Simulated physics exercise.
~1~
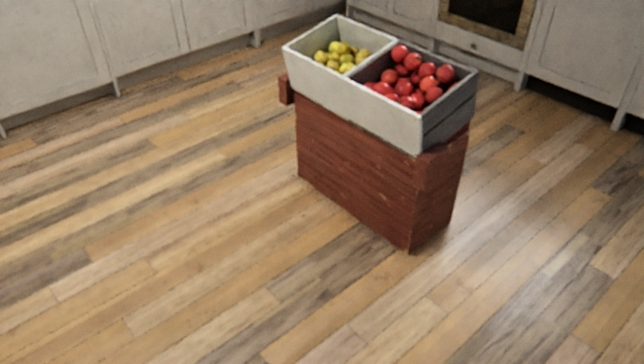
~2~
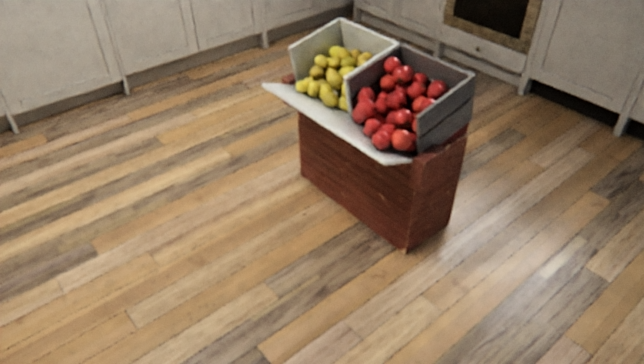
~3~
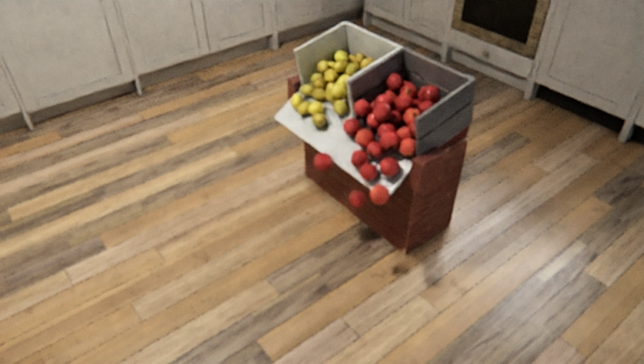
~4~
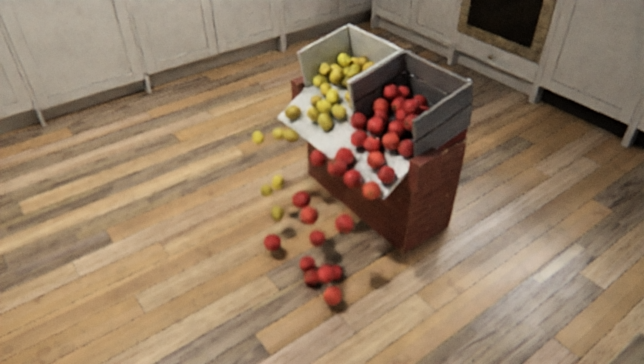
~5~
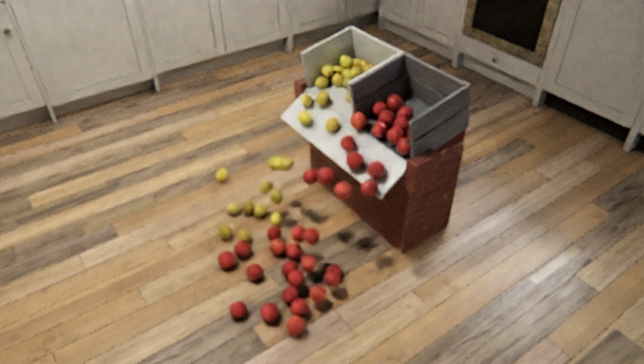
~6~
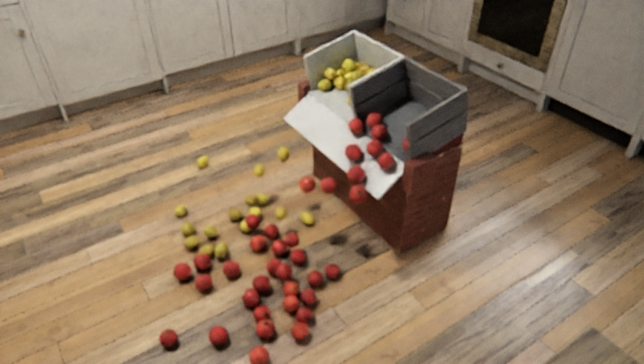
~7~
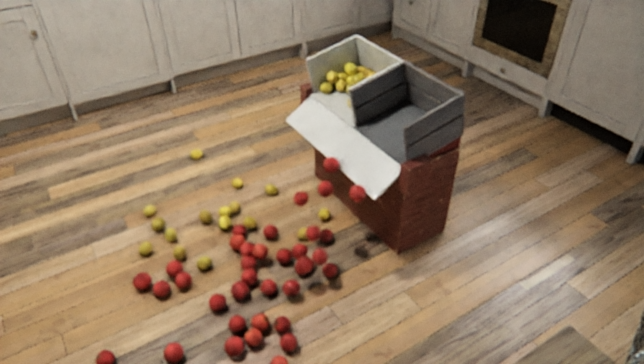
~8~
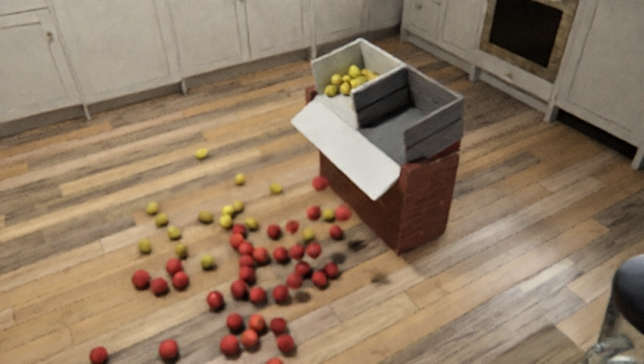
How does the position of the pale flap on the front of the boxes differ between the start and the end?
At the start the flap leans up against the front of the boxes, holding the load in. By the end it has swung over its bottom edge and is upside down, sloping down and outward toward the floor.
